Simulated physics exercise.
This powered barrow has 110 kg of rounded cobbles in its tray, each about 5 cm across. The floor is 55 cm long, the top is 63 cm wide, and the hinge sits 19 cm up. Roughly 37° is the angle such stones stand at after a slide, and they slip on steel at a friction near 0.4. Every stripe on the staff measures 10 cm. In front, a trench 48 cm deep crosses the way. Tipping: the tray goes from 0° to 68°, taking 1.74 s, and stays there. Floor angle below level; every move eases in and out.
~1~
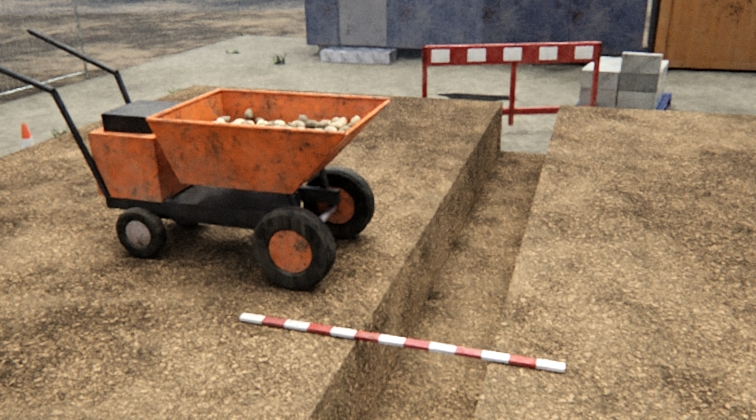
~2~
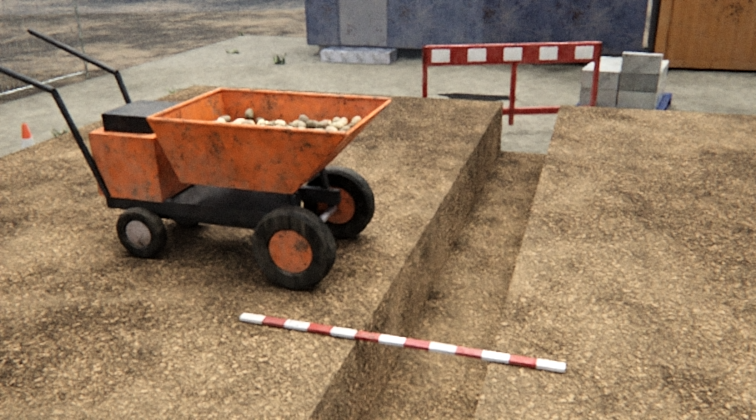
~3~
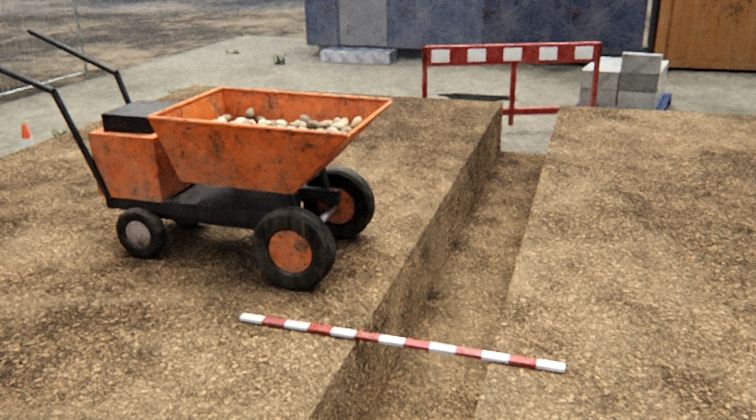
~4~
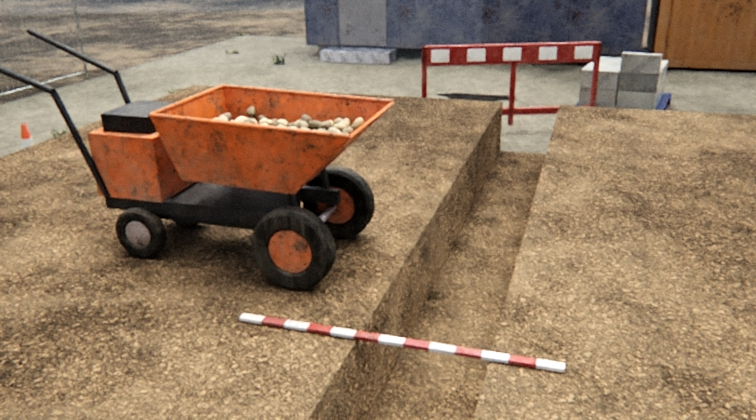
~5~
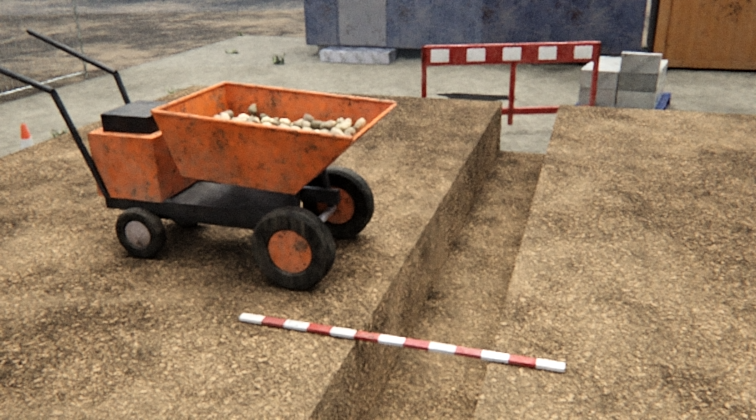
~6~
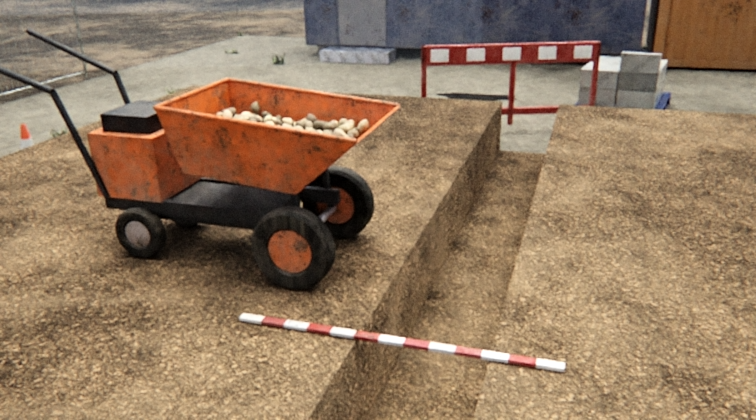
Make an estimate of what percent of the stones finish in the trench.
About 98 percent.
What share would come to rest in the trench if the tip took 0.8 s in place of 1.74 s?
In that case some 90 per cent.
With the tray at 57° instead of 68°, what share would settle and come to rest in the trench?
Around 80 per cent would finish in the trench.
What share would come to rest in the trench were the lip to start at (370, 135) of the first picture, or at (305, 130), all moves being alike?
First place: Near 75%; second place: Near 100%.
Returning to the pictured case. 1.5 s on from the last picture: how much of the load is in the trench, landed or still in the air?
Approx. 45 % of the load.
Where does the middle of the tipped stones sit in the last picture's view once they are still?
The stones end up centred near (470, 356).
Then, 1.0 s after the last picture the floor is at 57°, 100 % in the tray; the foremost stones are at (432, 223).
Then, 1.5 s after the last picture the floor is at 68°, 53 % in the tray, 46 % in the trench; the foremost stones are at (512, 285).
Then, 1.9 s after the last picture the floor is at 68°, 20 % in the tray, 78 % in the trench, 2 % past the trench; the foremost stones are at (575, 295).
Then, 3.8 s after the last picture the floor is at 68°, 0 % in the tray, 98 % in the trench, 2 % past the trench; the foremost stones are at (598, 298).
